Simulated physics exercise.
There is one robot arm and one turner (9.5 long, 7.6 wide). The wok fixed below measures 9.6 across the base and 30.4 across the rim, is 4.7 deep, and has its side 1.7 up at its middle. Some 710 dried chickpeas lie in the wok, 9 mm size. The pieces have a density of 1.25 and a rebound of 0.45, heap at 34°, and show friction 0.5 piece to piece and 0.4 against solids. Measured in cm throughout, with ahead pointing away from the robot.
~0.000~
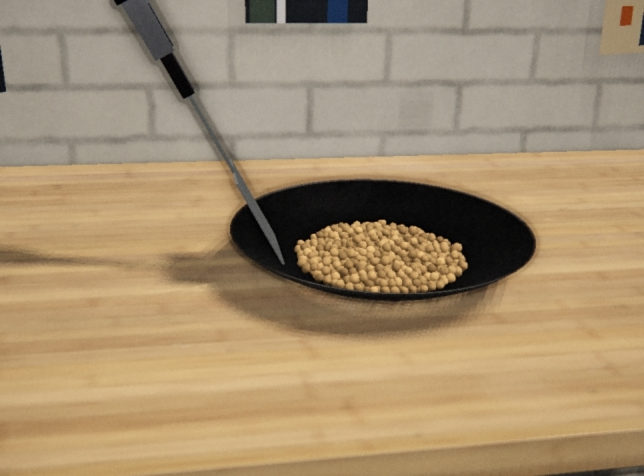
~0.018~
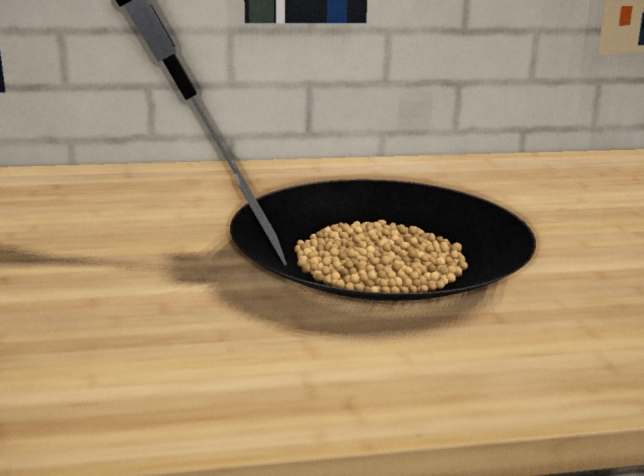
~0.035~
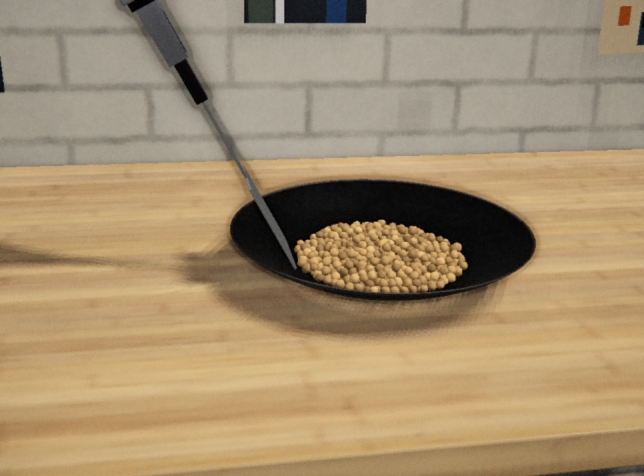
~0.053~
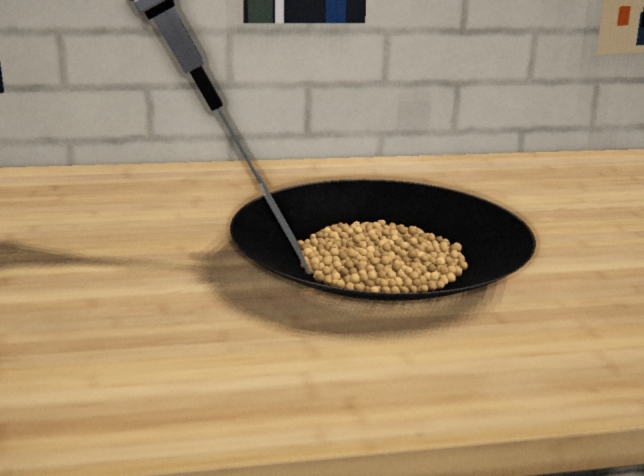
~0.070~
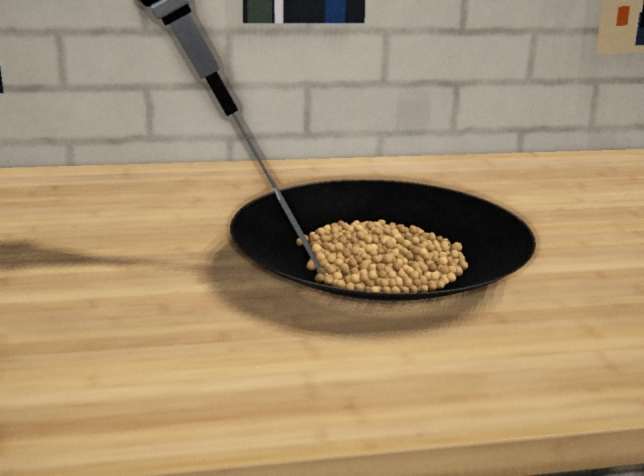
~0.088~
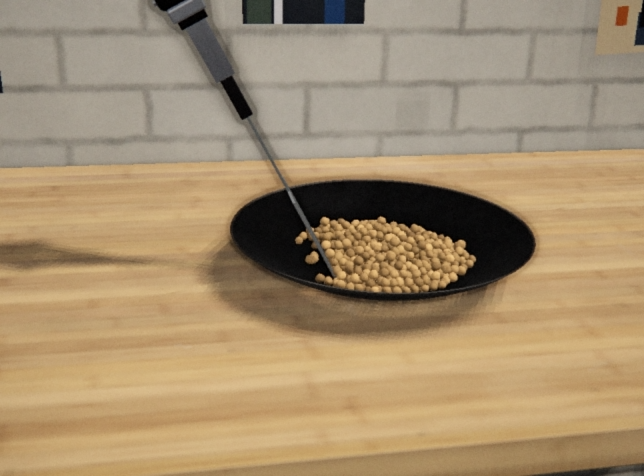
The footage shows a turner held by a robot arm inside the left side of a black wok of dried chickpeas on a wooden counter; it moves a short way right into the pile, shifting some chickpeas.
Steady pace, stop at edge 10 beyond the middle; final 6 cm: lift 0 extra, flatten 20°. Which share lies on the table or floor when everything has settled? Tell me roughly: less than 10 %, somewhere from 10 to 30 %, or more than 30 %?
Somewhere from 10 to 30 %.
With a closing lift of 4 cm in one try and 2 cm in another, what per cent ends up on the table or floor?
It works out to some 20 per cent for the first setting and some 25 per cent for the second.
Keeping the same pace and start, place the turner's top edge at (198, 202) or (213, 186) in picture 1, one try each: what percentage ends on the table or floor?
Around 15 per cent, then around 20 per cent.
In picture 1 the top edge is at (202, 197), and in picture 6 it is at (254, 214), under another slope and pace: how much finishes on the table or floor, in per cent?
About 15 per cent.
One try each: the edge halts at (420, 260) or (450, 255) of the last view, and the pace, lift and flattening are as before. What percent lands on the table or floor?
The two tries give near 0 and near 10 in a hundred.
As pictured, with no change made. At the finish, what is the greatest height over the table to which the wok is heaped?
It reaches roughly 6.0 cm.
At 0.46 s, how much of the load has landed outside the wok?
Estimate: About 20 percent.
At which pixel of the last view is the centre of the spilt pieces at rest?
Near pixel (587, 260).
By 0.16 s, sloping 62°, highest piece 6 above the table; 709 in the wok.
By 0.23 s, sloping 56°, highest piece 6 above the table; 709 in the wok.
By 0.46 s, sloping 42°, highest piece 6 above the table; 555 in the wok, 149 on the table or floor, 5 on the blade or in flight.
By 1.51 s, sloping 42°, highest piece 6 above the table; 553 in the wok, 156 on the table or floor.
Final count, 553 in the wok, 156 on the table or floor. That is 22 % on the table or floor.
